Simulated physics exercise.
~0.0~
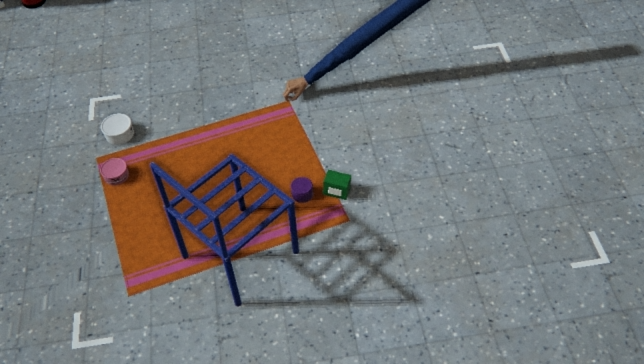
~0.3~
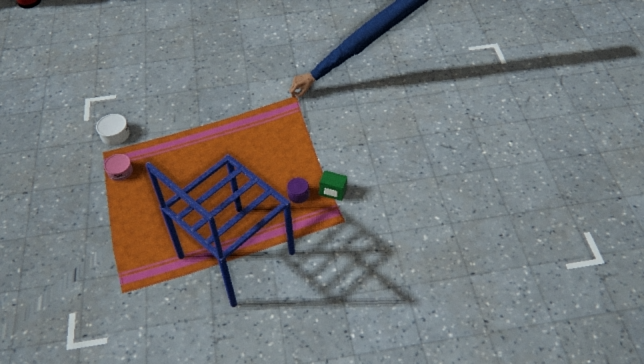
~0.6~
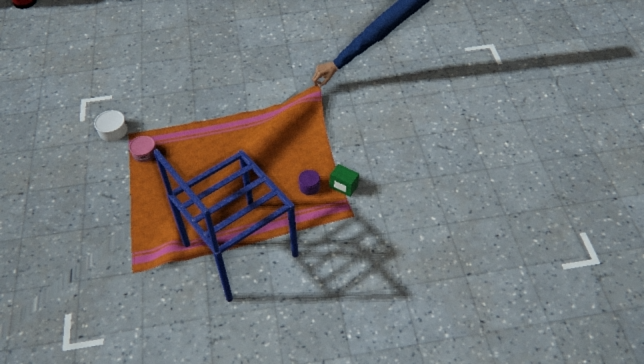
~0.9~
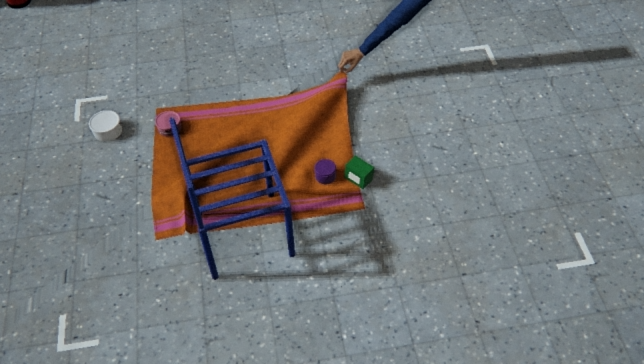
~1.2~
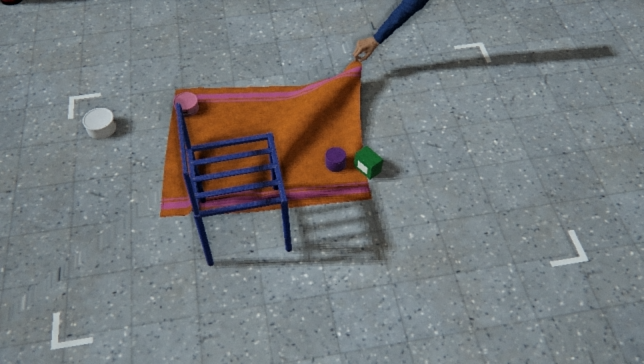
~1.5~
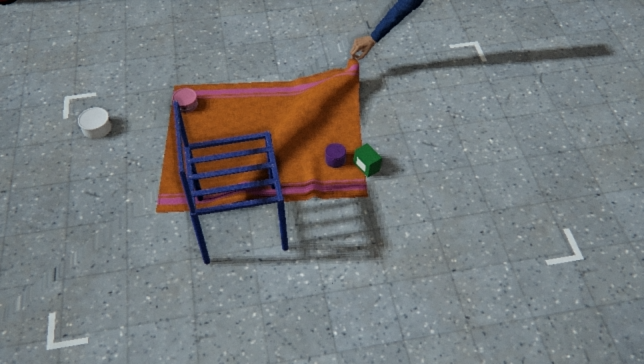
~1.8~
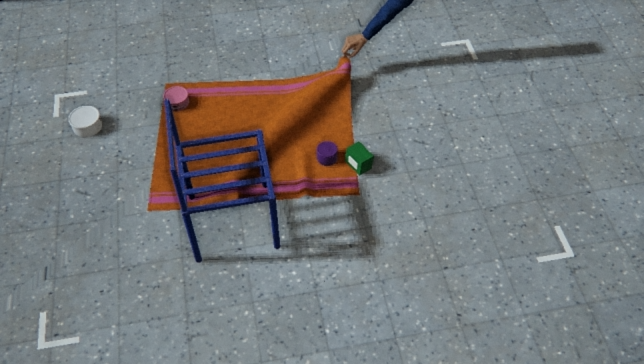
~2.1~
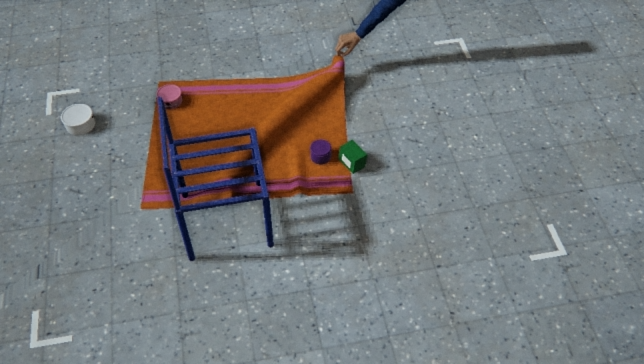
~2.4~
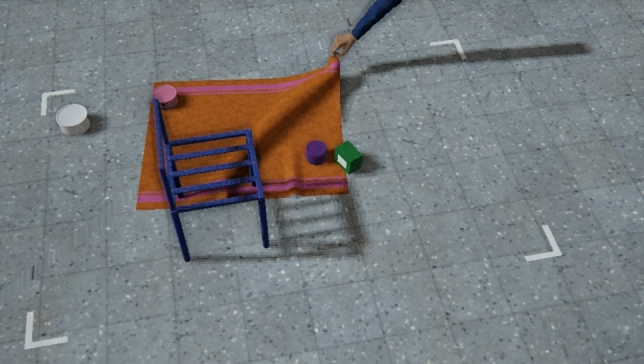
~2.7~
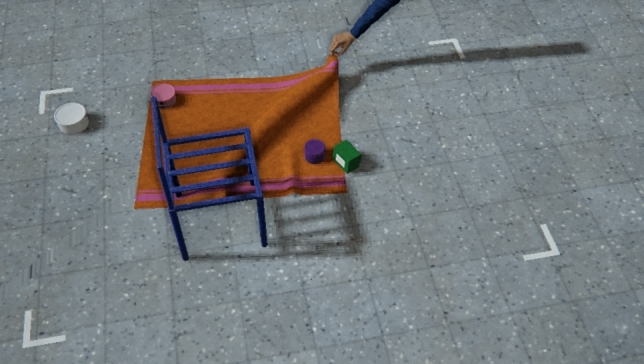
A blue-sleeved arm reaches in from the top and grips the upper right corner of an orange mat with pink stripes, seen from high above on a grey speckled floor with white corner marks. A blue chair stands on the mat, with a pink bucket at its upper left, a purple tub and green carton near the right edge, and a white bin just off the left side. The hand drags the mat right and upward, turning it straighter, and the chair, bucket, tub and carton shift along while the bin stays behind. The pulling then stops, and everything rests, the hand still holding the raised, creased corner.
